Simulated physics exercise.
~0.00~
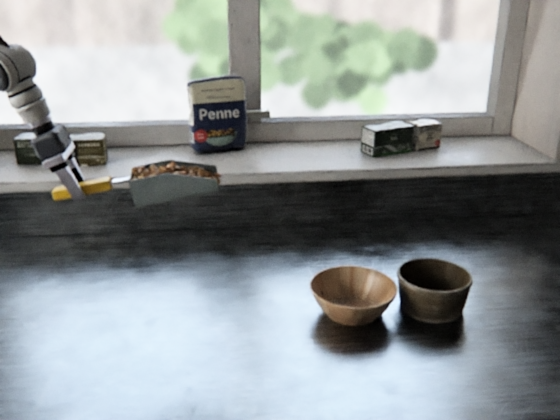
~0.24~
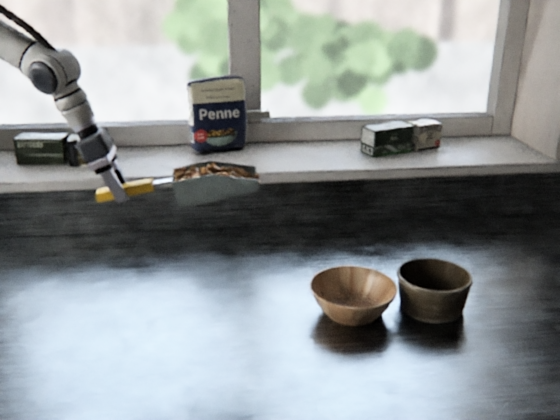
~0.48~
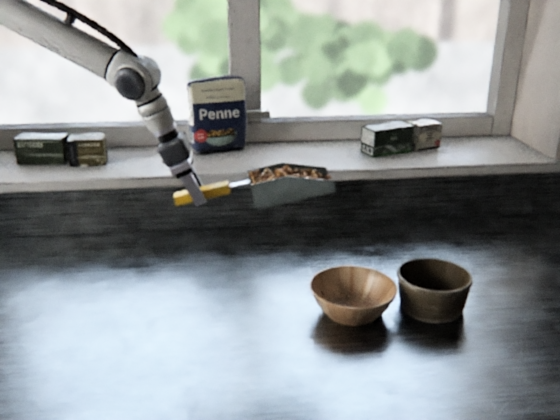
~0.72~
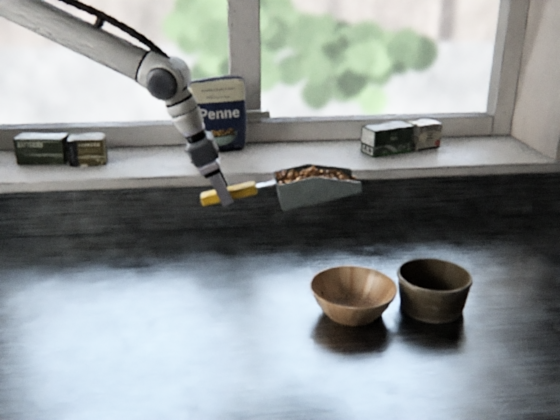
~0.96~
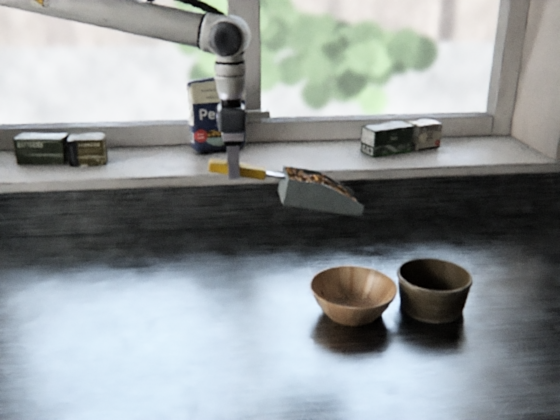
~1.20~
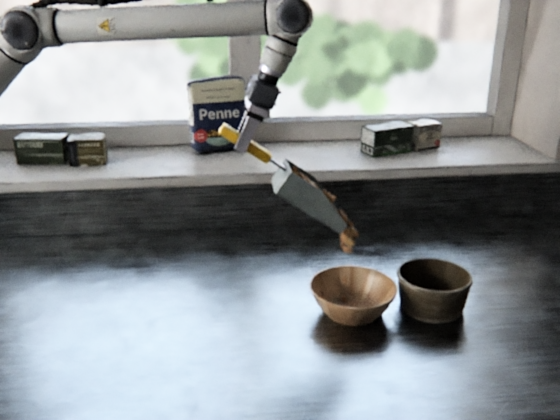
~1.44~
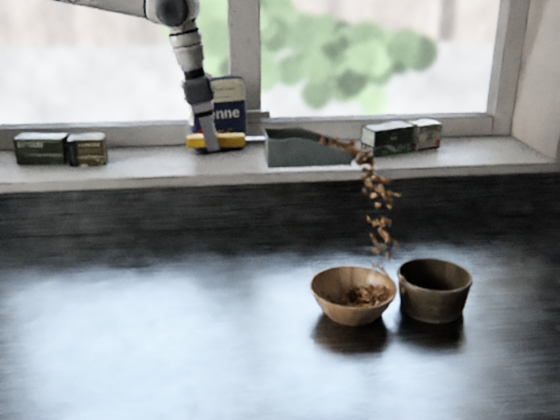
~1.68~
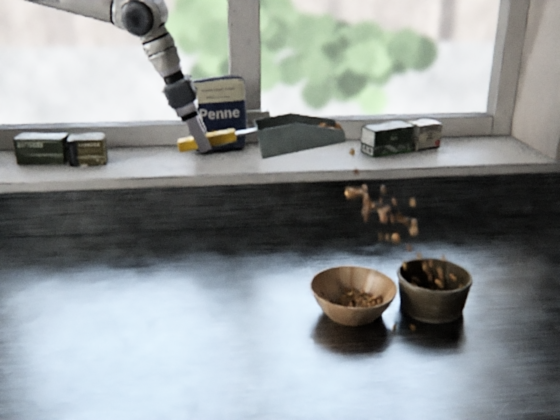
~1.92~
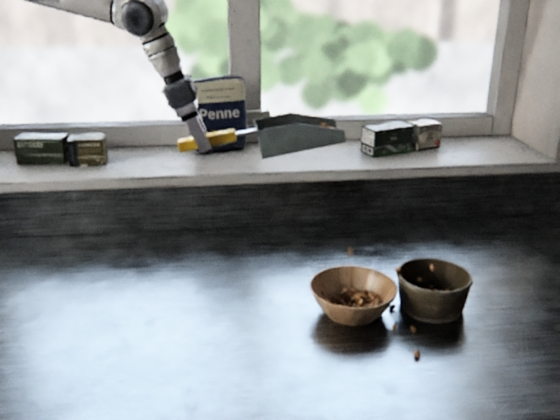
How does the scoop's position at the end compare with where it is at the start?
At the start the scoop is at the left, in front of the sill and to the left of the Penne package. By the end it is farther right and somewhat higher, with its blade just to the right of the package.
